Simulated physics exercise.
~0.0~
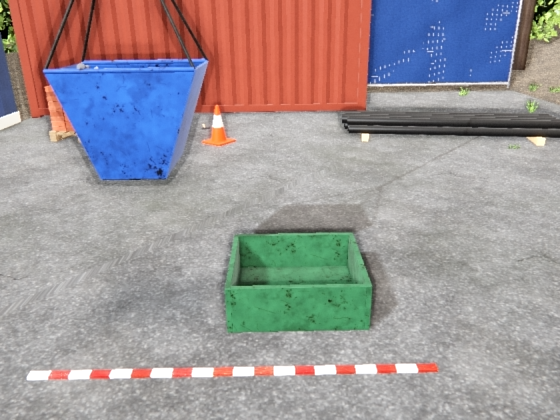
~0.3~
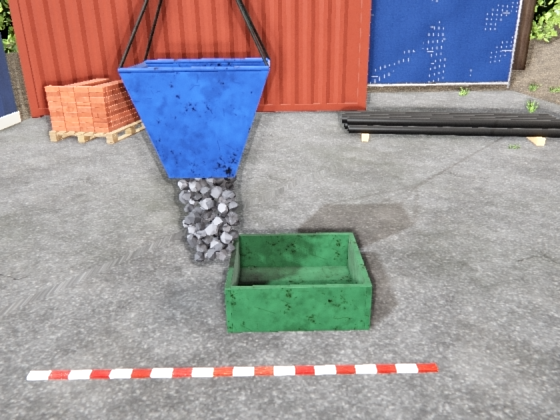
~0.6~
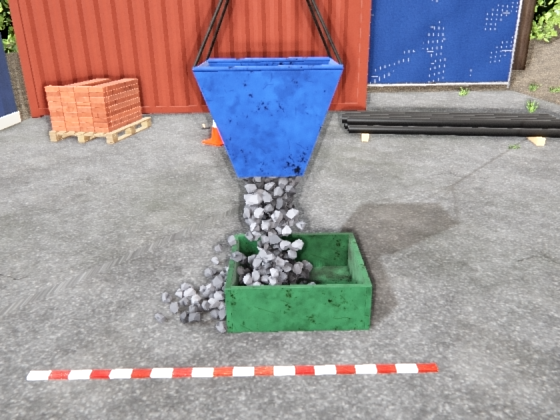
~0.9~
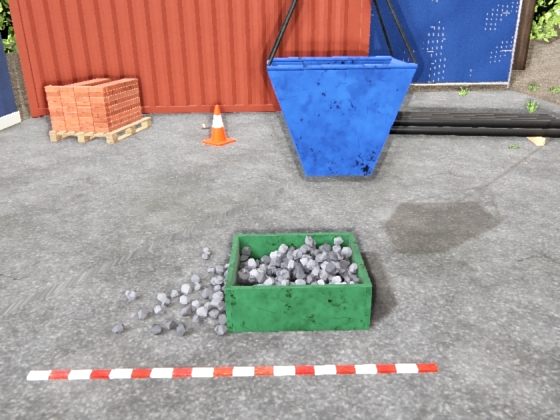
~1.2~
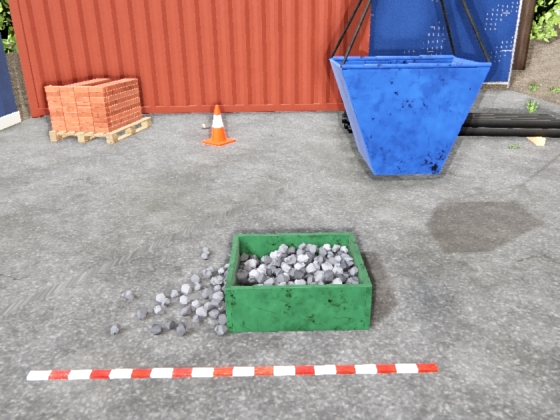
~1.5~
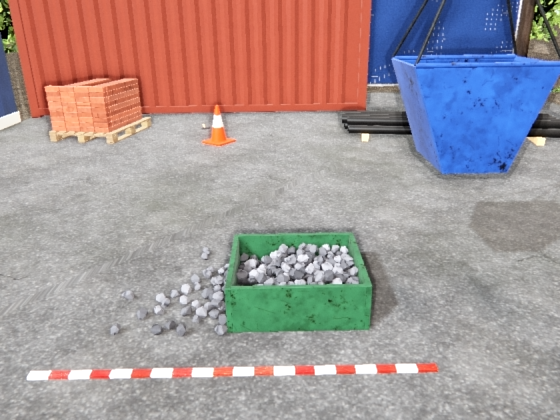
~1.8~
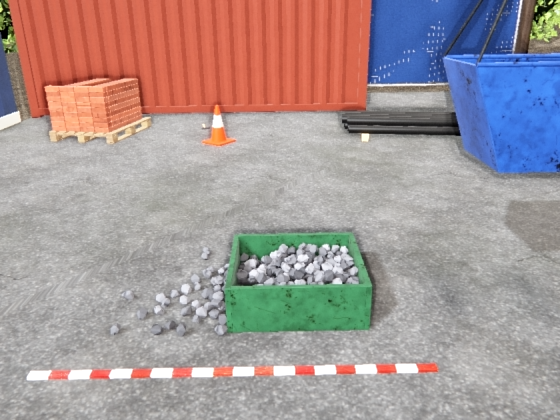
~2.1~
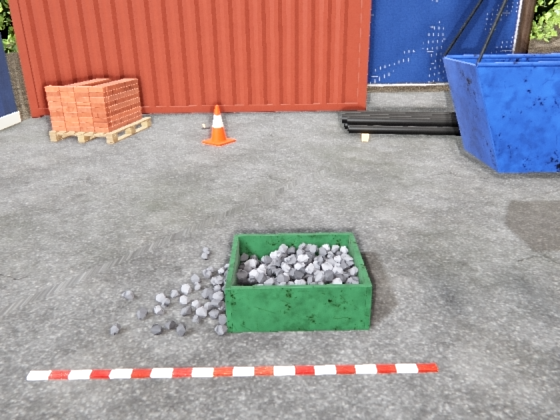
A blue skip moves right across a paved yard, releasing grey stones from its bottom over a green open bin; some land on the ground to the left, but most settle inside the bin, and the emptied skip stops at the right edge.
